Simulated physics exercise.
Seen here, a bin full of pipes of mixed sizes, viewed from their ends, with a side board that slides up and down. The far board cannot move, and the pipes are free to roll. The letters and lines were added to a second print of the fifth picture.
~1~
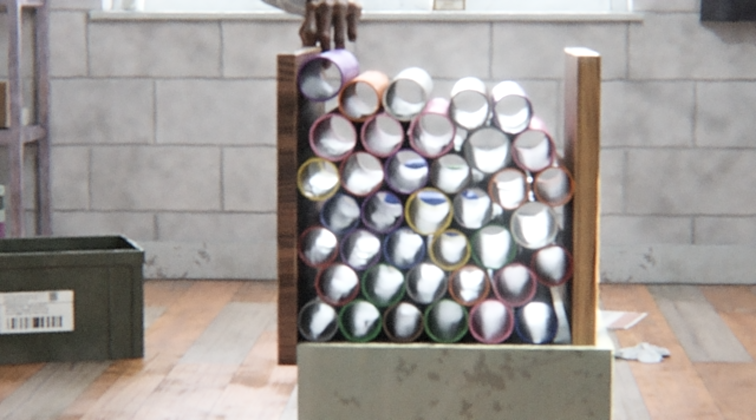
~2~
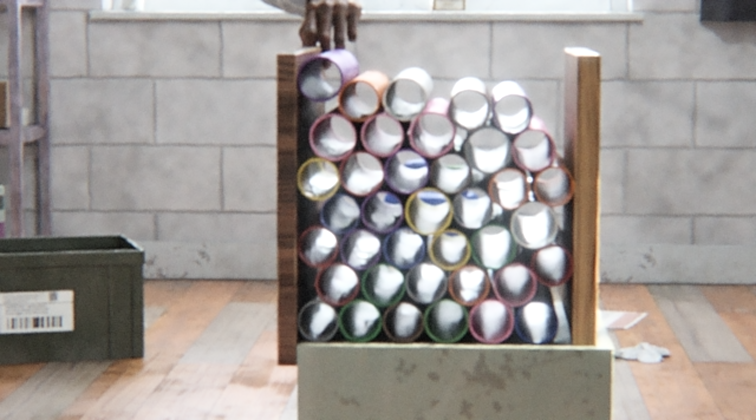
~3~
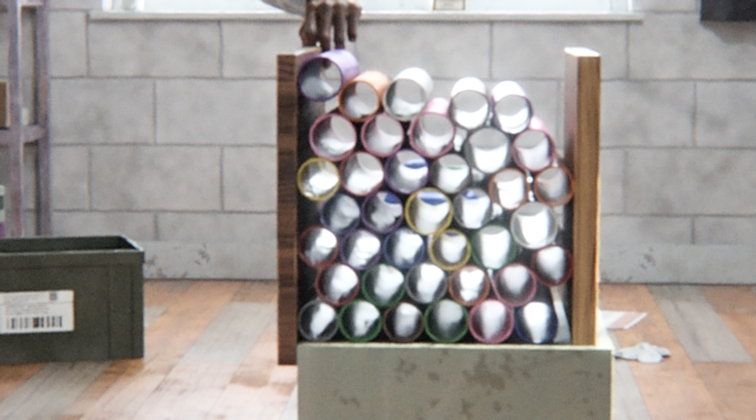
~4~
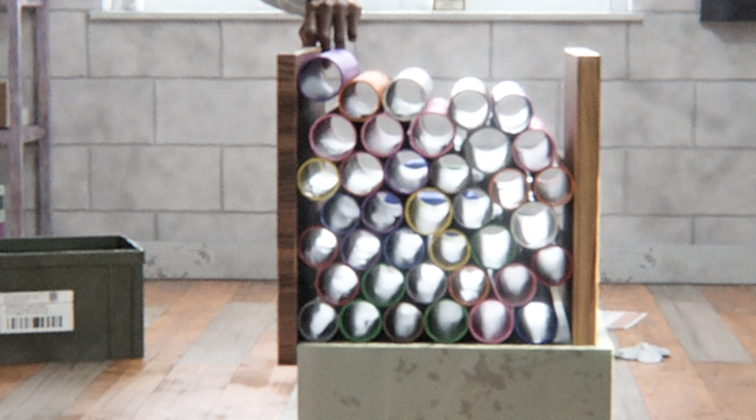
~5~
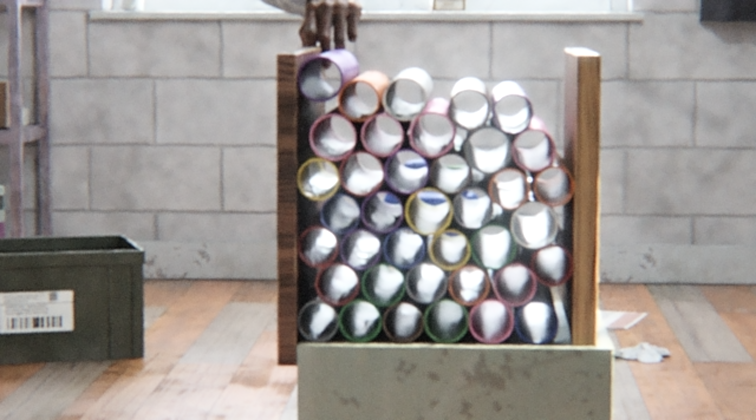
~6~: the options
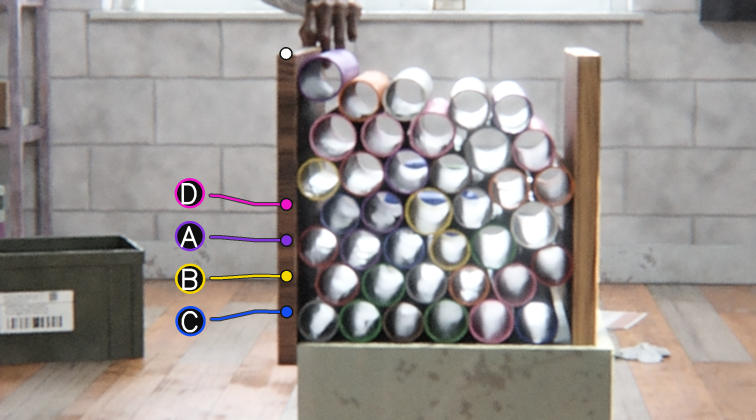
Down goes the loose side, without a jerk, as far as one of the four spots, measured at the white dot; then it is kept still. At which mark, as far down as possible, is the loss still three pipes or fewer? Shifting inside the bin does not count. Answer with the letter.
The answer is mark D.
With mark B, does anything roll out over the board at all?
Yes, at B.
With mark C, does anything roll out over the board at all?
Yes.
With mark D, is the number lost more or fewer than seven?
Fewer than seven.
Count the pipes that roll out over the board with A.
The count is four.
On the marked copy, A at (286, 240); B at (286, 276); C at (286, 312); D at (286, 205); the white dot at (286, 53).
Following D. Soon after the start, top of the board (297, 123).
Later, top of the board (297, 201).
In the end, top of the board (297, 204), one out over the board.
As for the rest, A four out over the board; B four out over the board; C more than three out over the board.
